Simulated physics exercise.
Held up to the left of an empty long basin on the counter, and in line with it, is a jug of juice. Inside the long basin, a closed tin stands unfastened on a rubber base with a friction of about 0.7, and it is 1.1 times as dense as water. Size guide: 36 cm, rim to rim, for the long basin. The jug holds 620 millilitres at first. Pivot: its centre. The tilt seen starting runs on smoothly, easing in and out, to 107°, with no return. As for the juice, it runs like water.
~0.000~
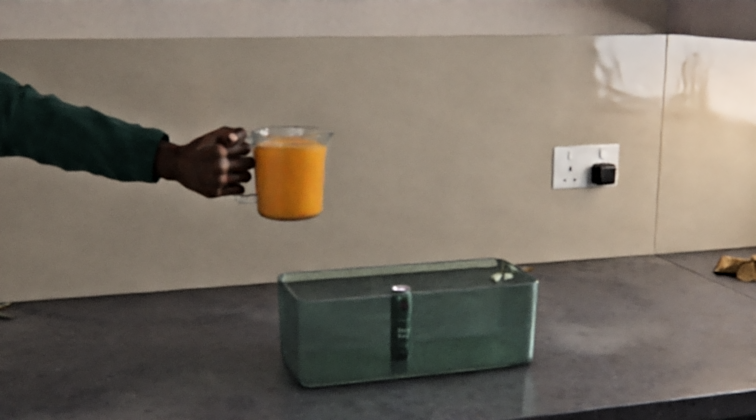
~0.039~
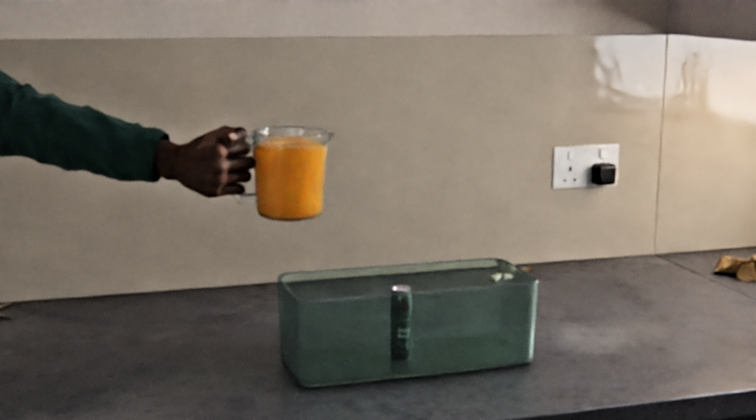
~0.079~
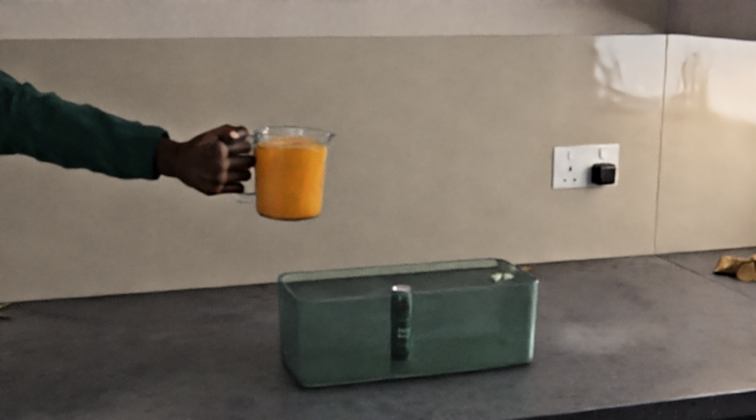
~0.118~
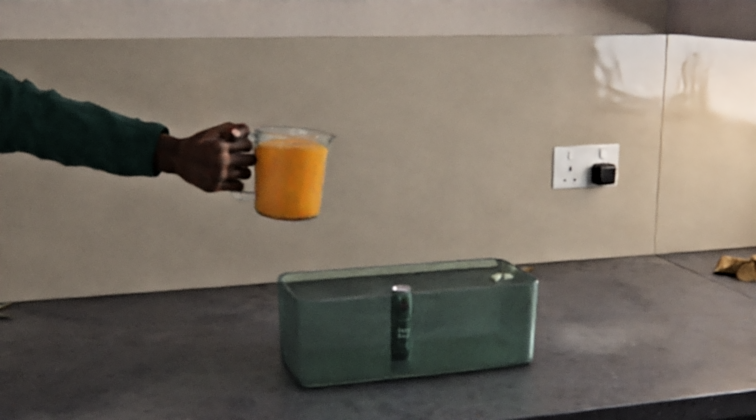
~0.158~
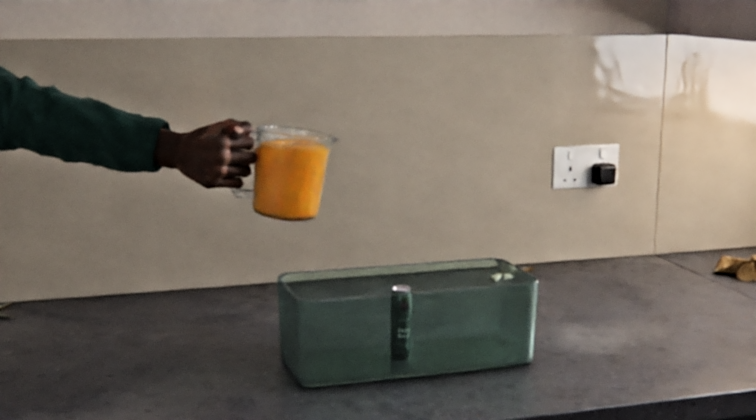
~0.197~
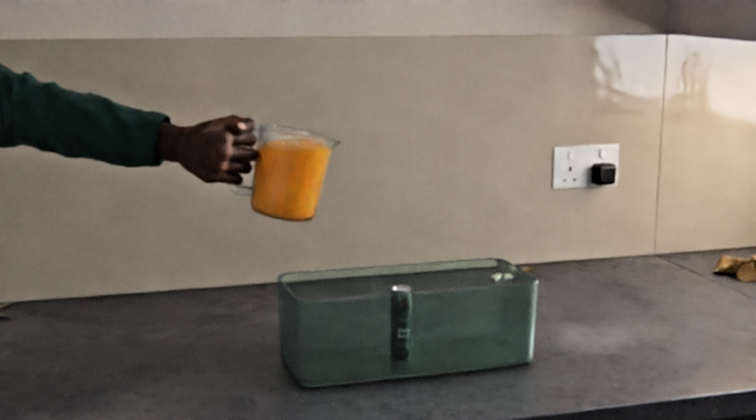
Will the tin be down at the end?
It pitches over.
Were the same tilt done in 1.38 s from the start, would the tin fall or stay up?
Then the tin tumbles.
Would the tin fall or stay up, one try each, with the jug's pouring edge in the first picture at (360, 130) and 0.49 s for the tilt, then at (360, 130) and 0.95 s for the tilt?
Trial 1 - tin stays standing; trial 2 - tin tips.
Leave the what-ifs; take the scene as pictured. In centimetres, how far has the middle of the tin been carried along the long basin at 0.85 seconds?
The tin is about 2 cm from where it started.
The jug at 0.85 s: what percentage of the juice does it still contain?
22 per cent or so.
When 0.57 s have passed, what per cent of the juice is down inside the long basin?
Estimate - around 3 in a hundred parts.
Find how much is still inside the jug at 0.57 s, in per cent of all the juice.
Near 78 in a hundred.
After 0.57 s the tilt is 71° and 78 per cent is still to pour; the tin stands where it began.
After 0.85 s the tilt is 104° and 23 per cent is still to pour; the tin stands 2 cm from where it began.
After 1.14 s the tilt is 107° and 1 per cent is still to pour; the tin lies on its side.
After 1.45 s the tilt is 107° and 0 per cent is still to pour; the tin lies on its side.
In the end the tin lies on its side.
